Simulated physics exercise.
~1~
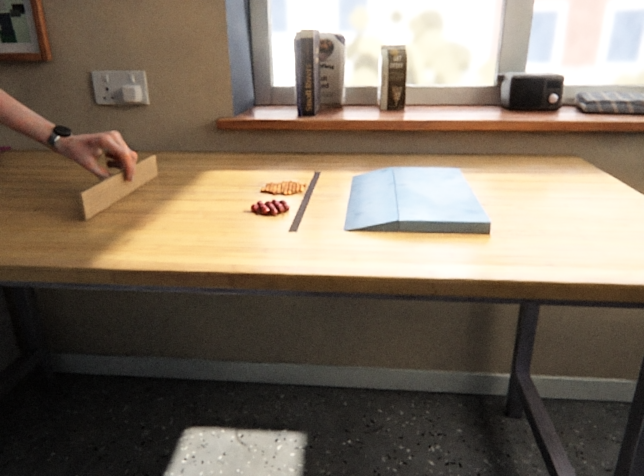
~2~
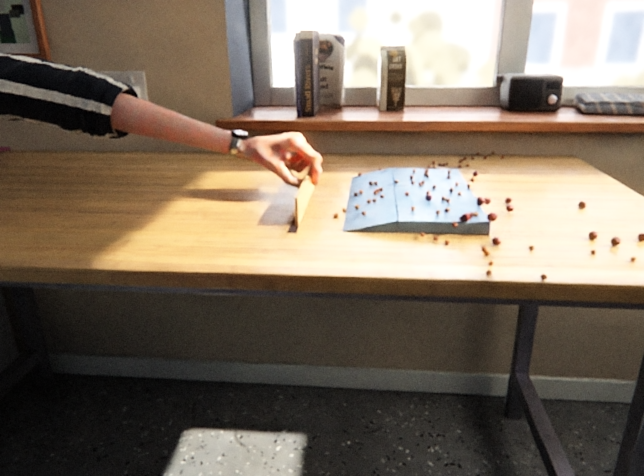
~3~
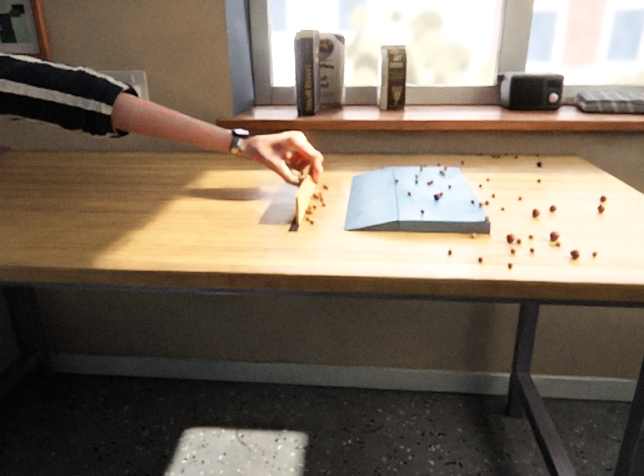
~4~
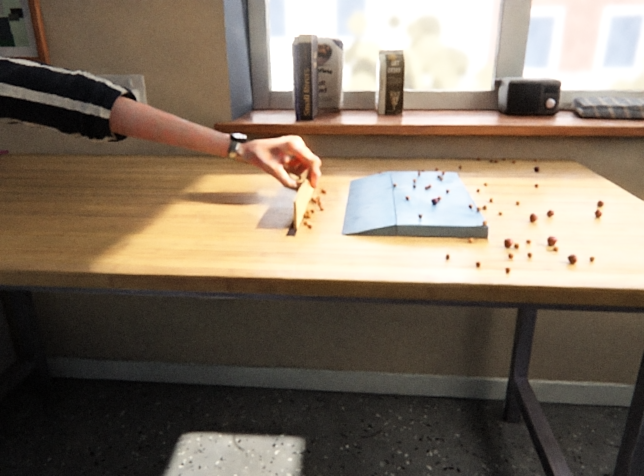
Hand-held card sweeping two piles of small reddish bits rightward over a pale blue wedge, leaving most scattered beyond, some beside the card.
